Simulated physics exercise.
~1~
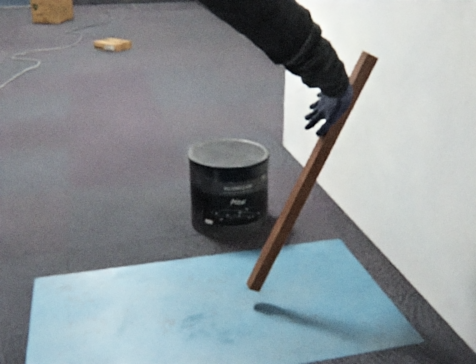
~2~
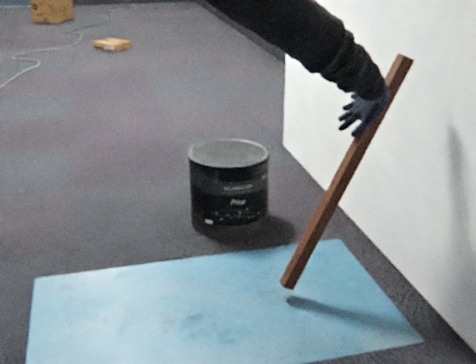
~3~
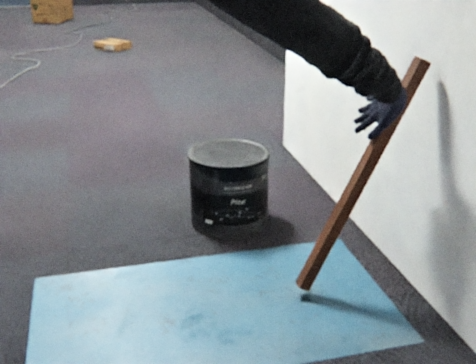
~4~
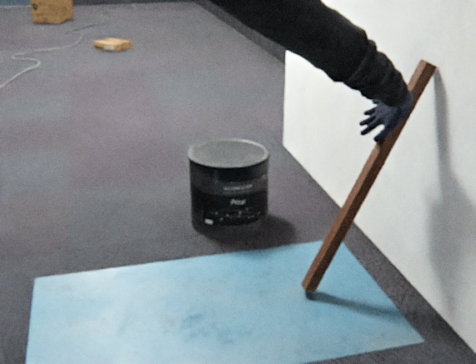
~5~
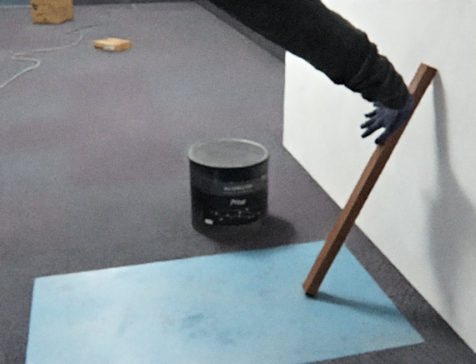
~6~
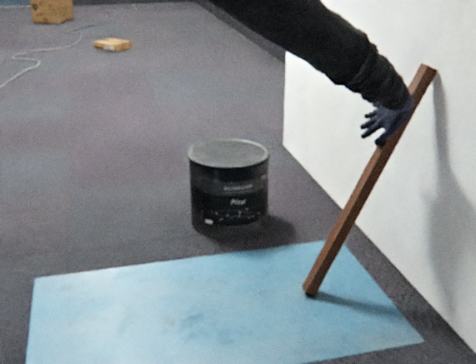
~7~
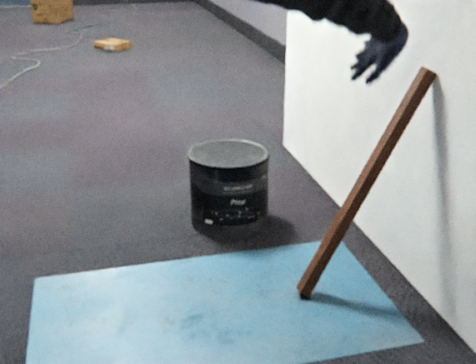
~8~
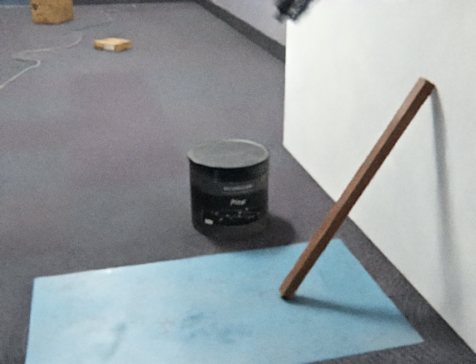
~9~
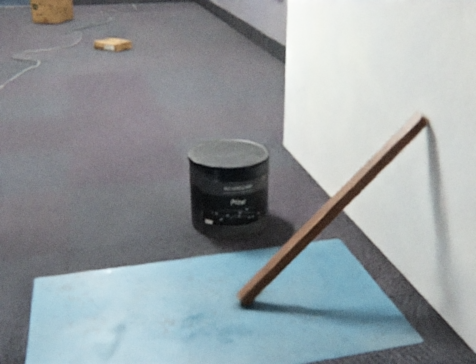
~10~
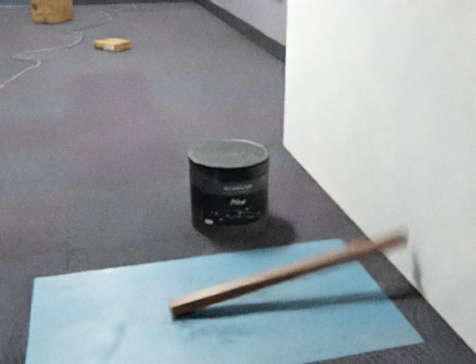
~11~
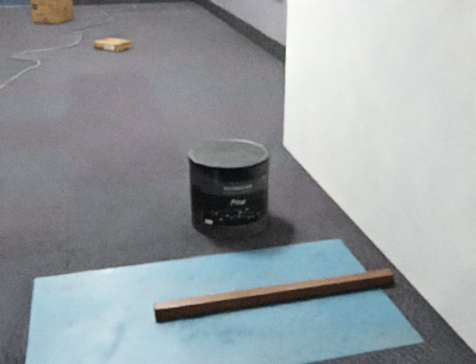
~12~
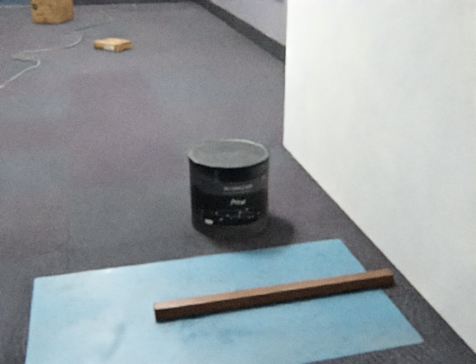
A brown pole held by a gloved hand is moved right and leaned against a white wall beside a black pail, its foot on a blue sheet; once the hand lets go and withdraws, the pole slides down leftward and ends lying flat across the sheet.
